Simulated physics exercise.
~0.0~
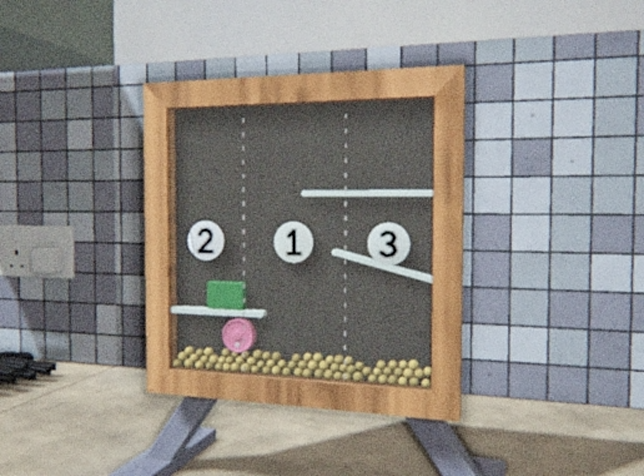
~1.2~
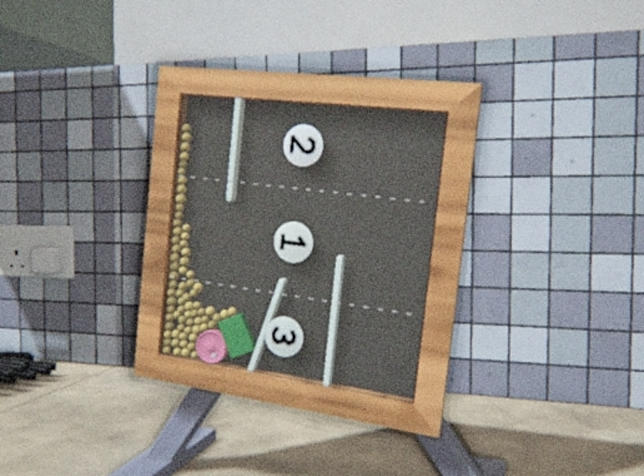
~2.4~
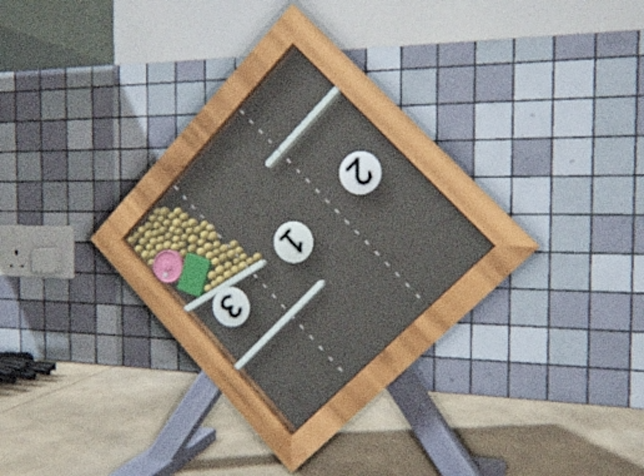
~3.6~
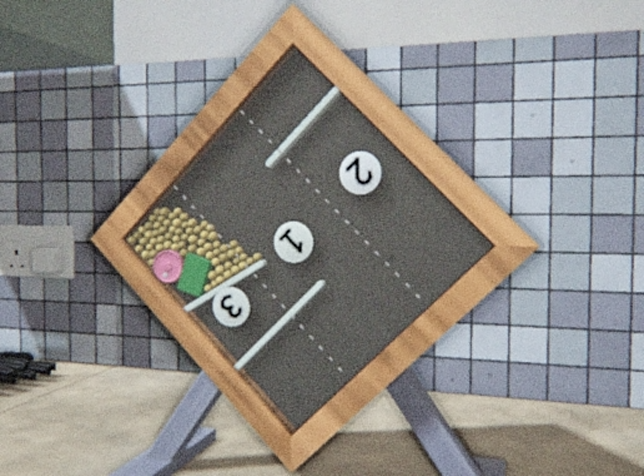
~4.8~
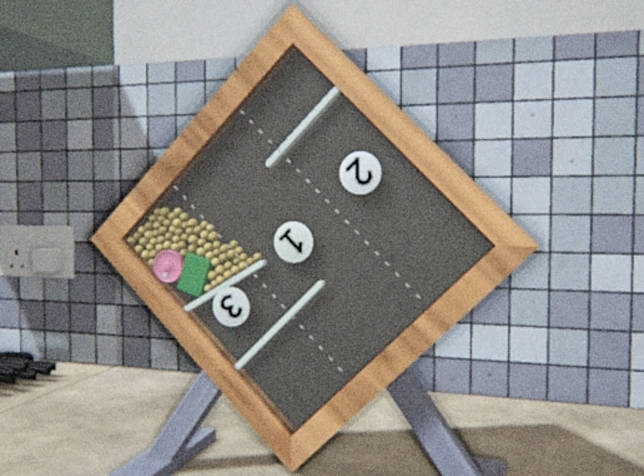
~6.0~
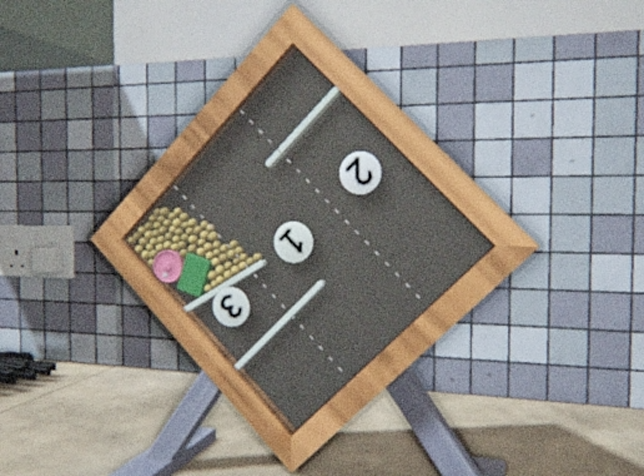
In the video, a wooden-framed case of soya beans, with a green block and a pink disc inside, turns clockwise until it stands on one corner, the contents sliding together; it then stays still, with block, disc and nearly all the beans in strip three at the left.
